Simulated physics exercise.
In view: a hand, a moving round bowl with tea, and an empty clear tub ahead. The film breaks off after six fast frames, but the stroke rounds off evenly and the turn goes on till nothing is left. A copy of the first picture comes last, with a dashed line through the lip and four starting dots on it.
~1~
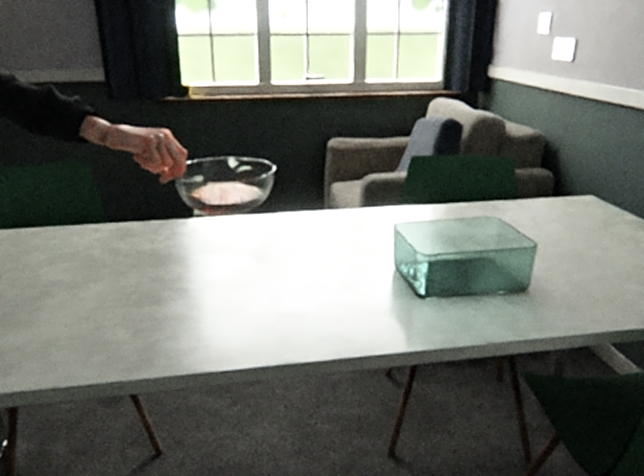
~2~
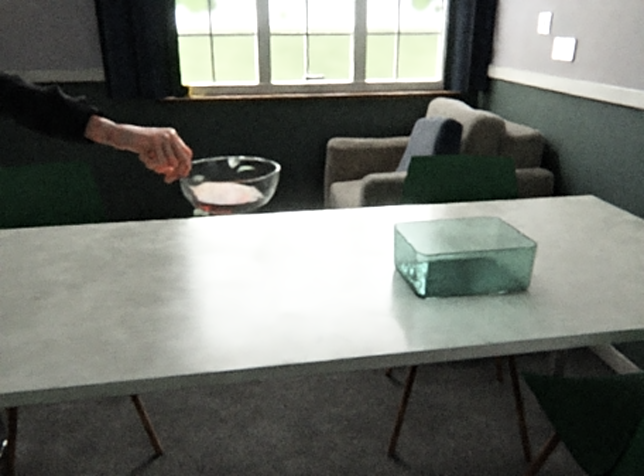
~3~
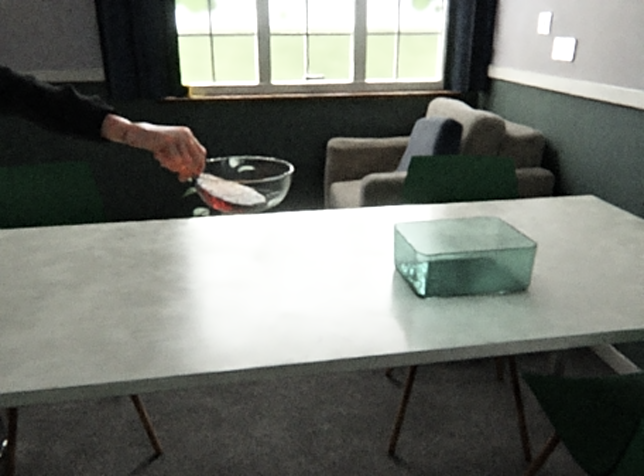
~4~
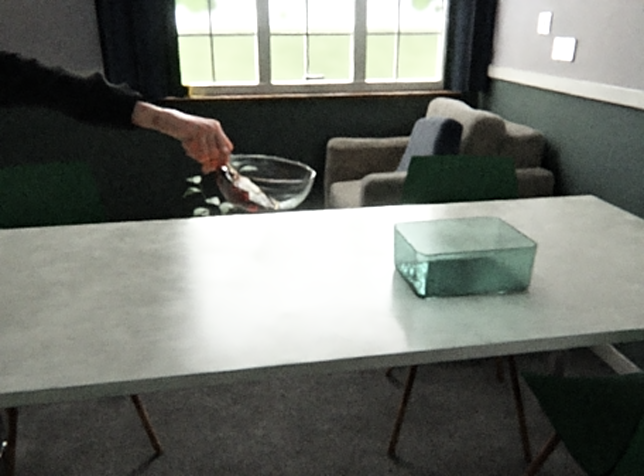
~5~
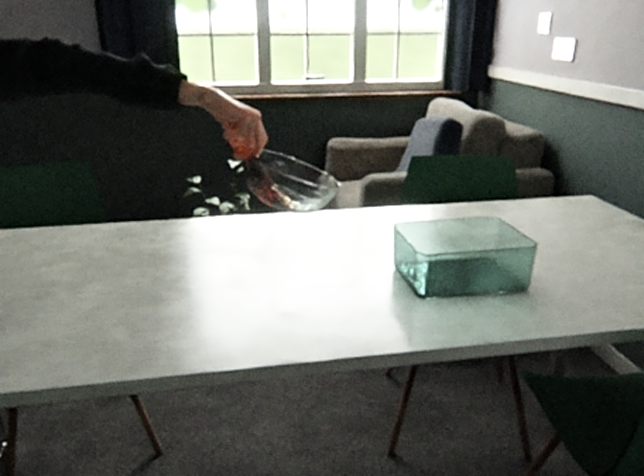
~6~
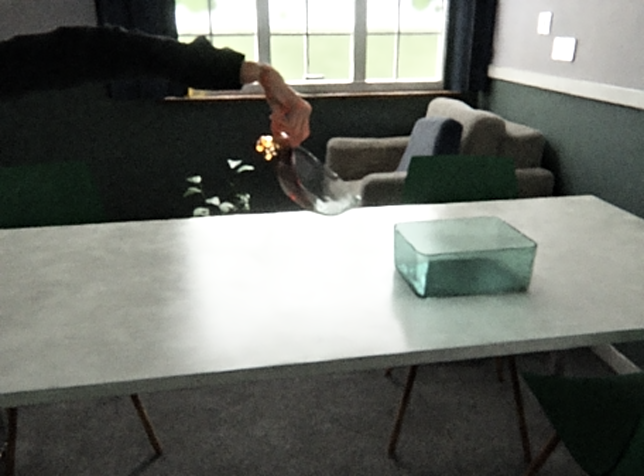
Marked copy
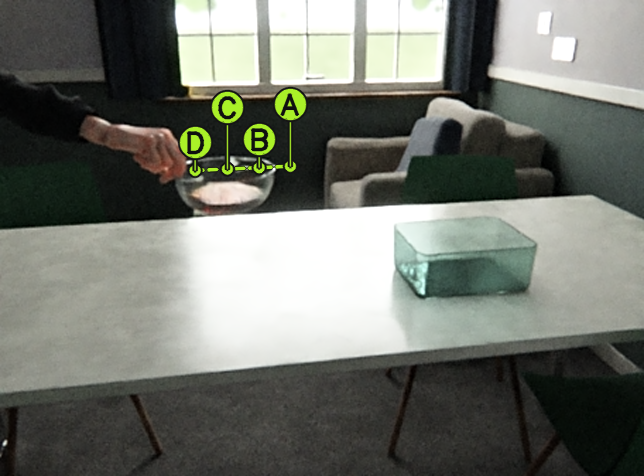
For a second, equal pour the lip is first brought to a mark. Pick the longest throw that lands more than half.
I would pick dot A.
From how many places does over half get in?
One of them.
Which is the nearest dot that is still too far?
It is B.
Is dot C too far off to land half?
Yes.
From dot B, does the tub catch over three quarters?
No, it does not.
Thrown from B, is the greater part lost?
Yes, it does.
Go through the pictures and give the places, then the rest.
Upright, lip at (273, 167); tub from (415, 297) to (528, 288); nothing has left yet.
Upright, lip at (277, 166); nothing has left yet.
Upright, lip at (291, 166); nothing has left yet.
Tipped about 8°, lip at (313, 171); tea is over the rim, down to (223, 163).
Tipped about 22°, lip at (337, 182); tea is over the rim, down to (256, 154).
Tipped about 40°, lip at (358, 196); tea is over the rim, down to (269, 155).
On the marked copy, A at (290, 166); B at (259, 167); C at (227, 169); D at (195, 170).
For dot A, about 68 % lands in the tub, 22 % falls short and 10 % goes beside or beyond.
For dot B, about 22 % lands in the tub, 72 % falls short and 6 % goes beside or beyond.
For dot C, about 1 % lands in the tub, 96 % falls short and 3 % goes beside or beyond.
For dot D, about 0 % lands in the tub, 99 % falls short.
